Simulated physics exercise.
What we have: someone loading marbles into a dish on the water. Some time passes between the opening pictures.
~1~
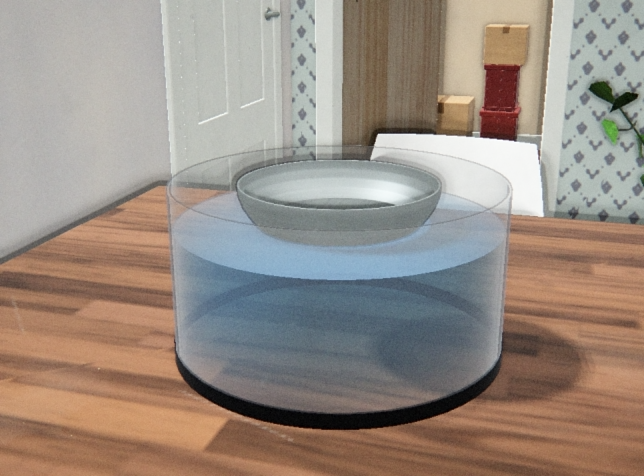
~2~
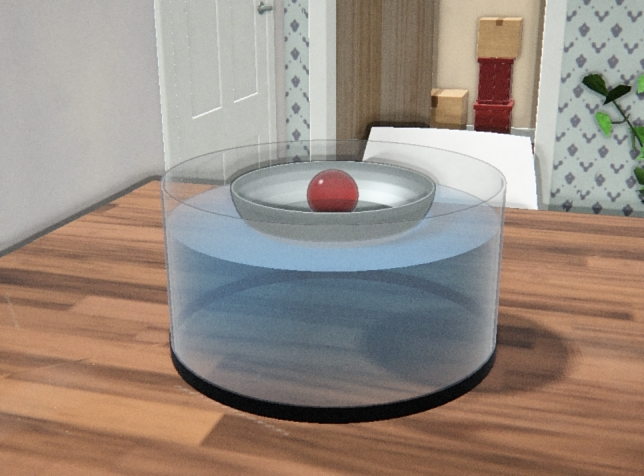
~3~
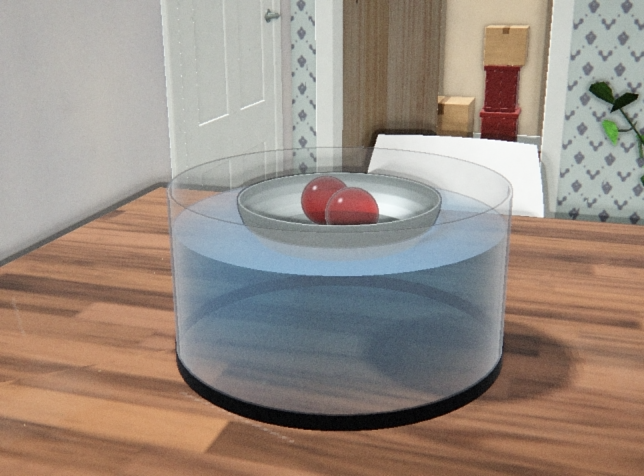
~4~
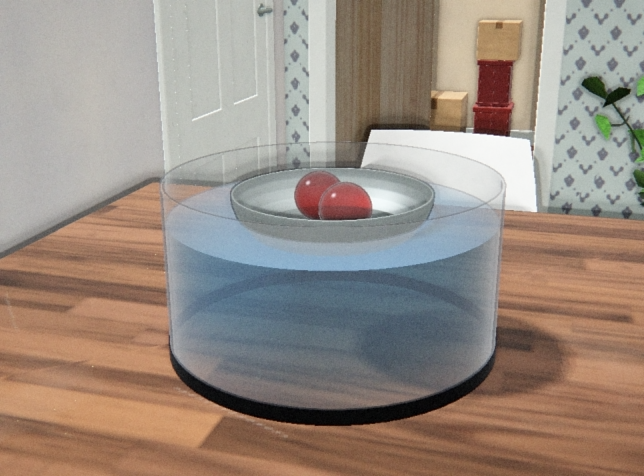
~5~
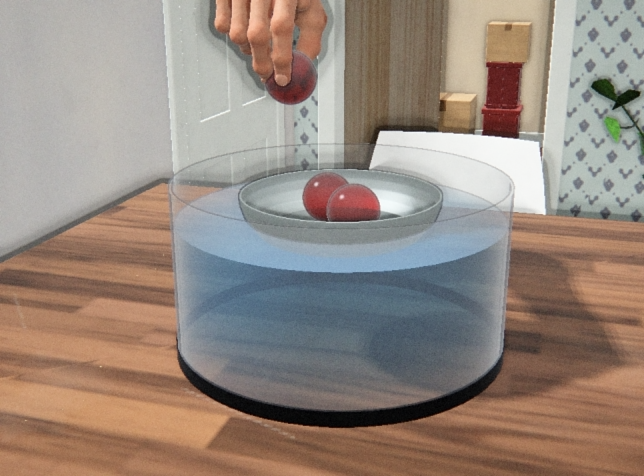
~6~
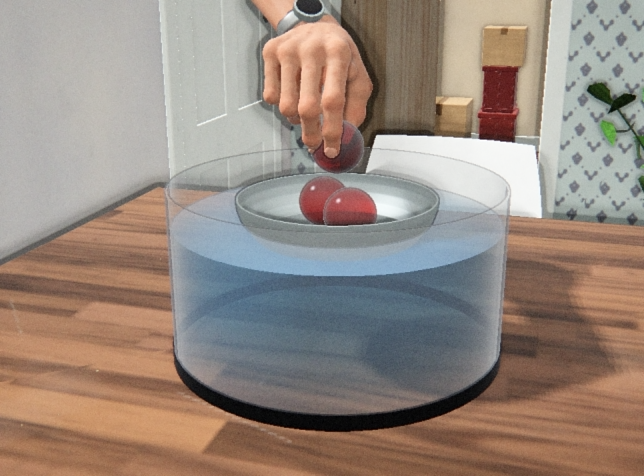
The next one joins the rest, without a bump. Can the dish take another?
As it turns out, it keeps floating.
Soon after, the glass marble is in and the dish dips.
Later, it steadies; about a third of its side above the surface.
In the end, the dish floats; about a third of its side above the surface.
